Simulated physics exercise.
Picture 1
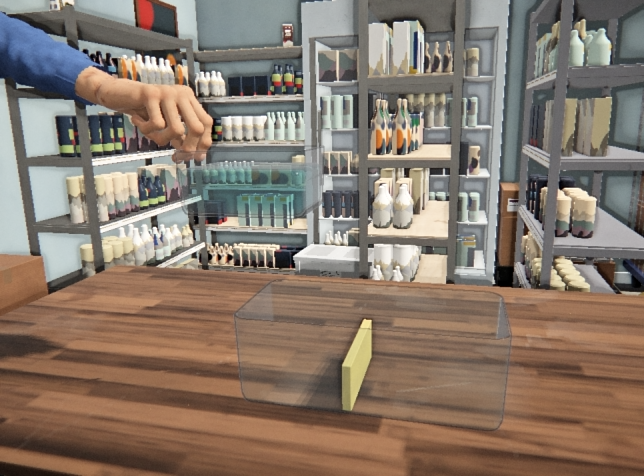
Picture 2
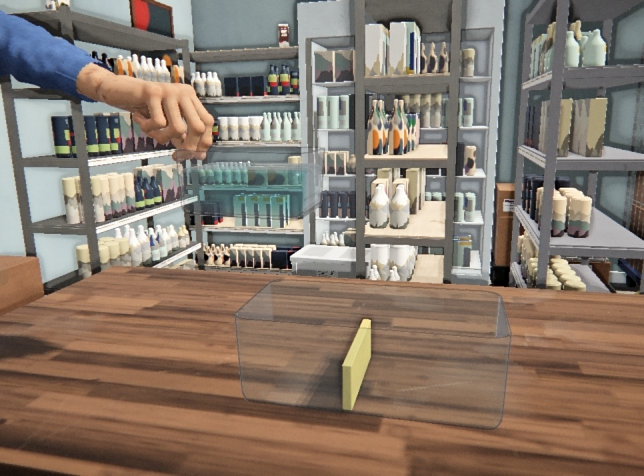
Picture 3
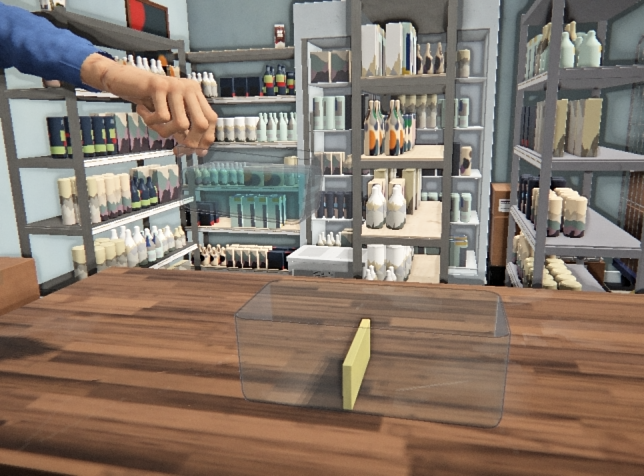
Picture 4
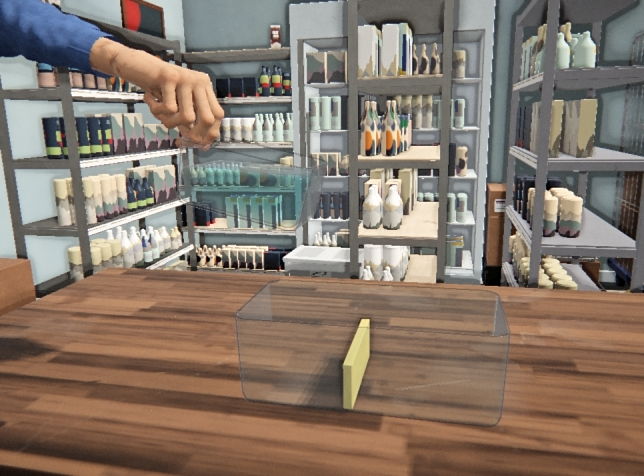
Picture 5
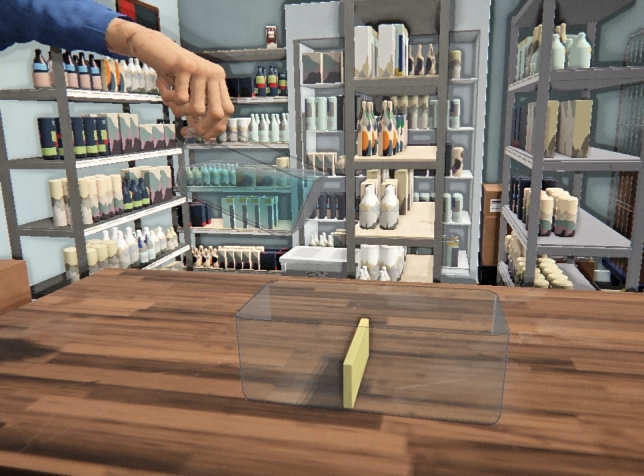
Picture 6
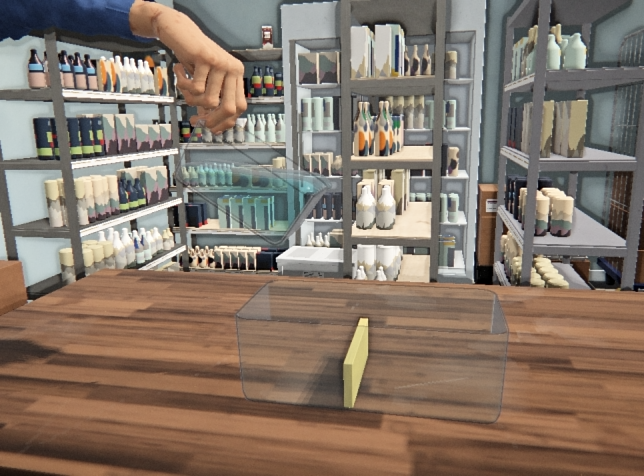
Clear oblong tub of water tilting steadily down to the right above a long transparent basin with a low yellow wall, a hand hovering nearby.
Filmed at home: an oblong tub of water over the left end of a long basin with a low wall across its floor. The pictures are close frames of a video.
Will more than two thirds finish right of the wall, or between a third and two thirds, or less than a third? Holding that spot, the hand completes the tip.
Right of the wall there will be between a third and two thirds.
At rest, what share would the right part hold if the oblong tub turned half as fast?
Around 65 percent.
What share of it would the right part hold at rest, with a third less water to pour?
Close to 30 per cent.
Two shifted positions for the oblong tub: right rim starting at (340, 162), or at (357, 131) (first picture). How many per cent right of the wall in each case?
The first gives 70 %, the second 75 %.
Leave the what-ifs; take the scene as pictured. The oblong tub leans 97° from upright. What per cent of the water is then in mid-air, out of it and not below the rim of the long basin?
About 45 per cent.
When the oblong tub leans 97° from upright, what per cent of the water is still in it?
15 in a hundred.
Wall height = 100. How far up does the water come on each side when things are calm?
I'd put the left at about 30 and the right at about 30.
A moment on, the oblong tub is tipped on its side and 16 per cent is still to pour, 4 is left of the wall and 36 right of it.
Next, the oblong tub is tipped right over and 2 per cent is still to pour, 39 is left of the wall and 46 right of it.
Then the oblong tub is tipped right over and 0 per cent is still to pour, 45 is left of the wall and 49 right of it.
Later the oblong tub is tipped right over and 0 per cent is still to pour, 45 is left of the wall and 49 right of it.
At rest 45 per cent lies left of the wall, 49 right of it and 6 outside.
